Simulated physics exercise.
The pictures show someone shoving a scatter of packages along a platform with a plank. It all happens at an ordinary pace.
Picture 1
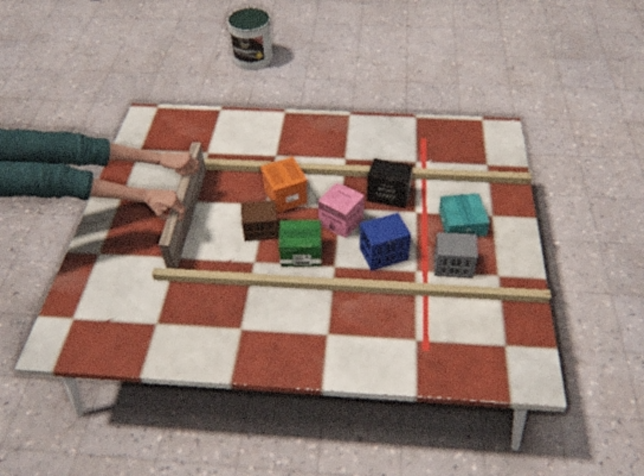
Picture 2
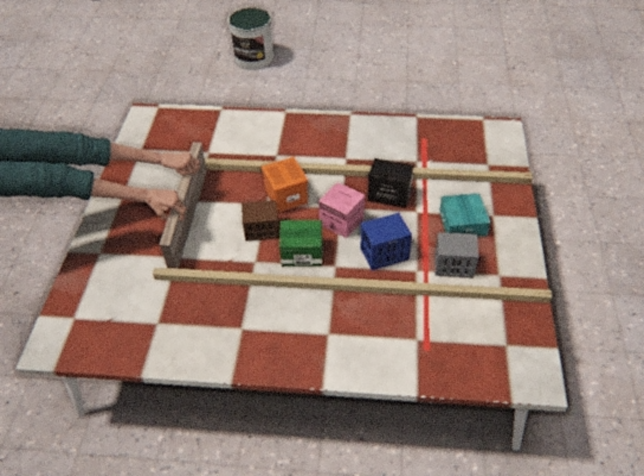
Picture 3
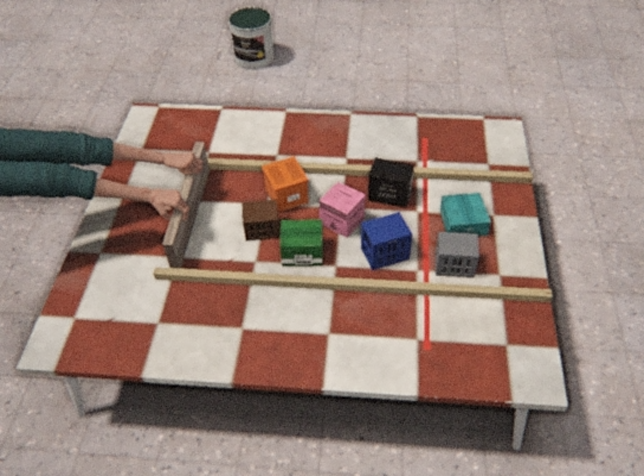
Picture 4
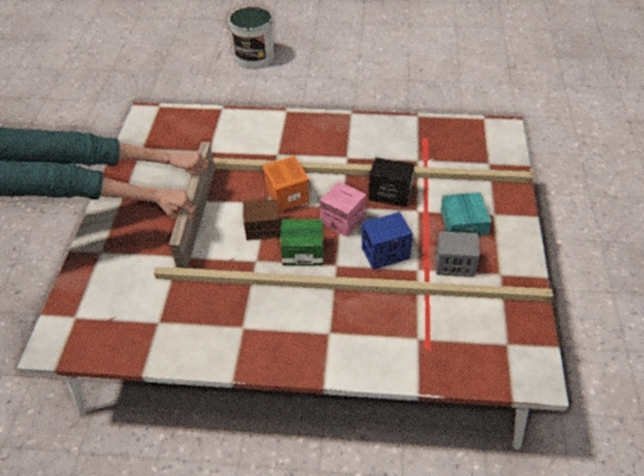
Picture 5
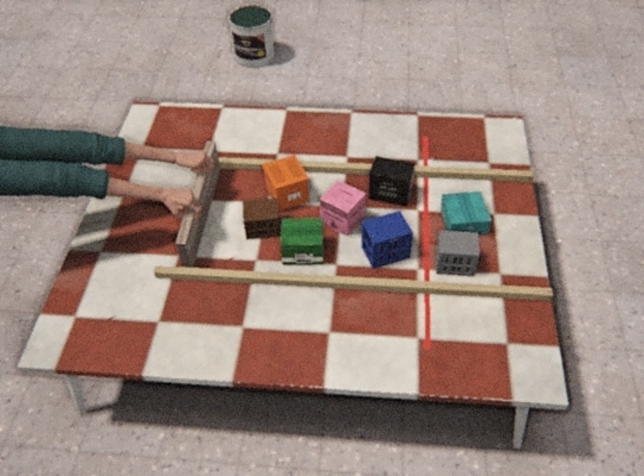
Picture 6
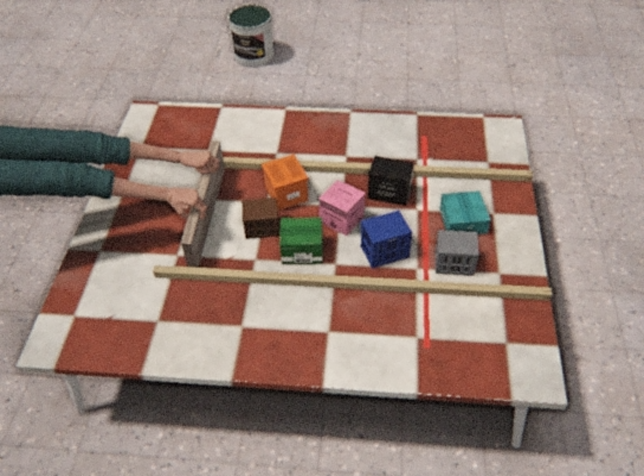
A person's green-sleeved arms reach in from the left over a red-and-white checkered table, seen from above at an angle, with a paint can on the floor behind. Between two wooden rails sit brown, orange, green, pink, blue and black boxes, with turquoise and grey ones right of a red line. The hands slide an upright plank slowly rightward a short way, while the boxes and view stay practically still.
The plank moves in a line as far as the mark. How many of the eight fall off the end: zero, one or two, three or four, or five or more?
Here the number that fall off is zero.
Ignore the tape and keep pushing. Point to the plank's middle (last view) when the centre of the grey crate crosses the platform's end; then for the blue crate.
For the grey crate at (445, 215), for the blue crate at (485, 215).
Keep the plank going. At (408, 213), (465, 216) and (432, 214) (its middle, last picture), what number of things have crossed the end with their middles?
The counts: 0, 2 and 0.
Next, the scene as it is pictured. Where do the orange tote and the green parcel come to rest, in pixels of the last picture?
First (444, 196), then (445, 261).
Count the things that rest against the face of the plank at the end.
It touches 3.
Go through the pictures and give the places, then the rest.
Turquoise box (463, 216); grey crate (455, 256); black parcel (390, 183); plank (185, 205); tape (425, 231), in the first picture.
Grey crate (456, 256); orange tote (286, 185), in the second picture.
Black parcel (391, 183); blue crate (386, 241), in the third picture.
Turquoise box (465, 215); plank (194, 204), in the fourth picture.
Grey crate (457, 254); green parcel (303, 242), in the fifth picture.
Turquoise box (464, 214); grey crate (456, 253); black parcel (391, 181); plank (205, 203); tape (426, 228), in the sixth picture.
A little later, none off yet; turquoise box at rest near (464, 214); grey crate at rest near (456, 253); black parcel at rest near (391, 181).
Next, none off yet; turquoise box shifted a little near (477, 214); grey crate shifted about its own width near (485, 258); black parcel shifted about its own width near (443, 182).
When it is over, the number that fall off is zero.
